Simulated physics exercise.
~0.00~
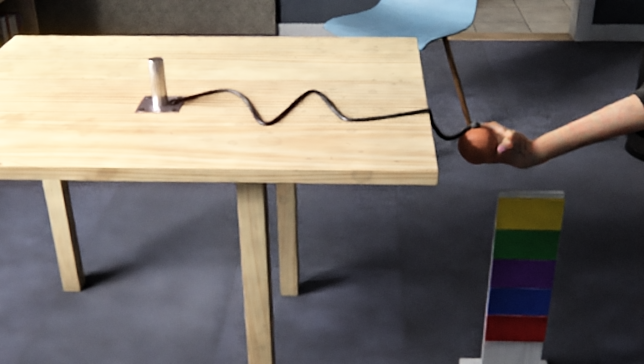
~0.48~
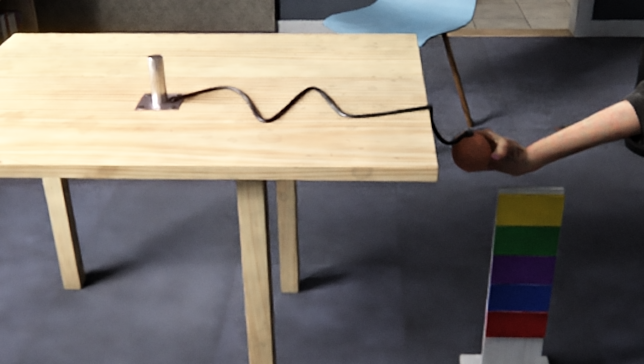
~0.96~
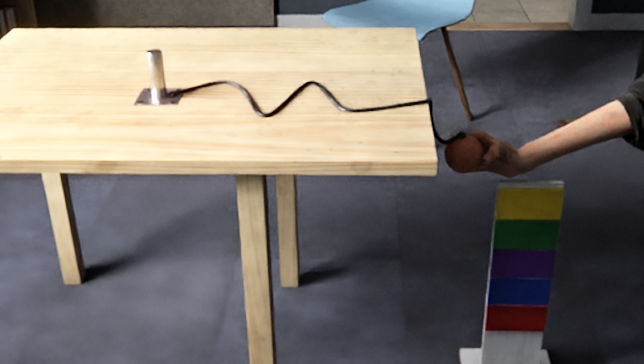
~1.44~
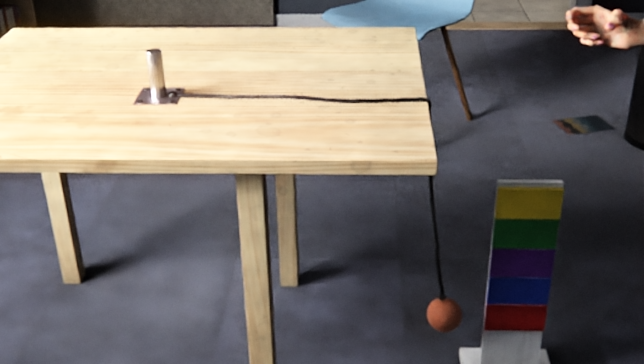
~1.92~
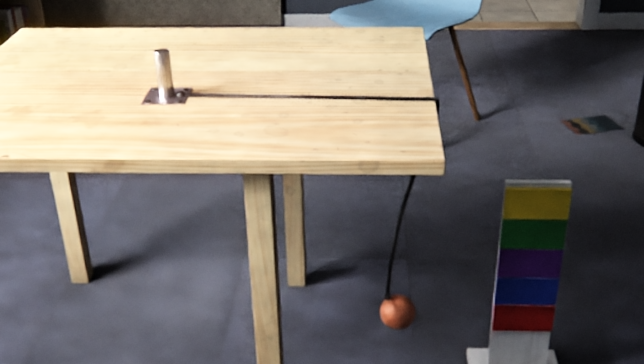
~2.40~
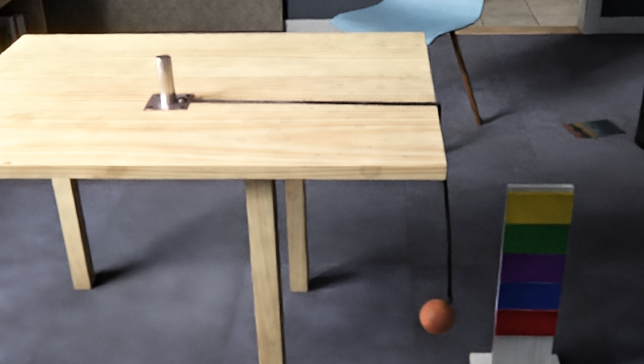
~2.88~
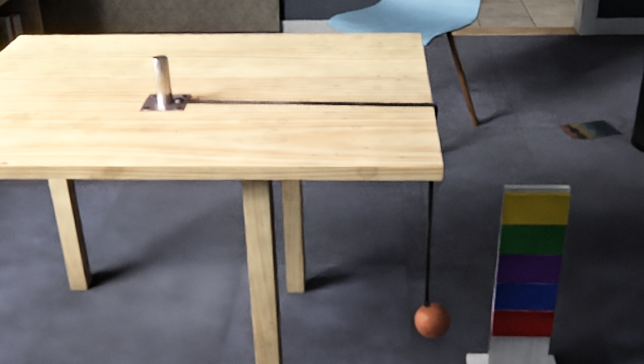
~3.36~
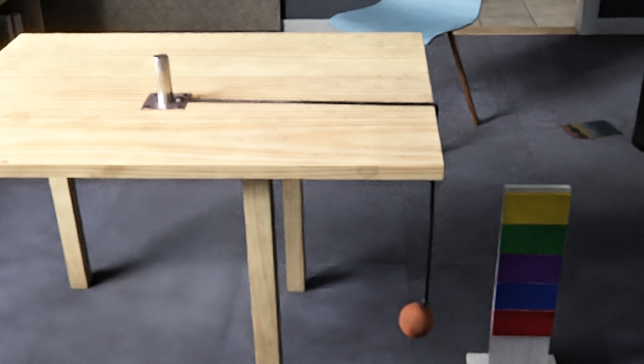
An orange ball on a dark cord is held by a hand just past the right edge of a pale wooden table, seen from slightly above by a gently swaying camera. The cord runs in loose waves across the tabletop from a short upright post on a plate. On the grey floor to the right stands a panel banded yellow, green, purple, blue and red. The hand lowers the ball slightly, then lets go and draws back. The ball drops, the cord pulls straight, and the ball swings left, then right. It ends hanging beneath the table edge, still swaying a little, level with the red band.
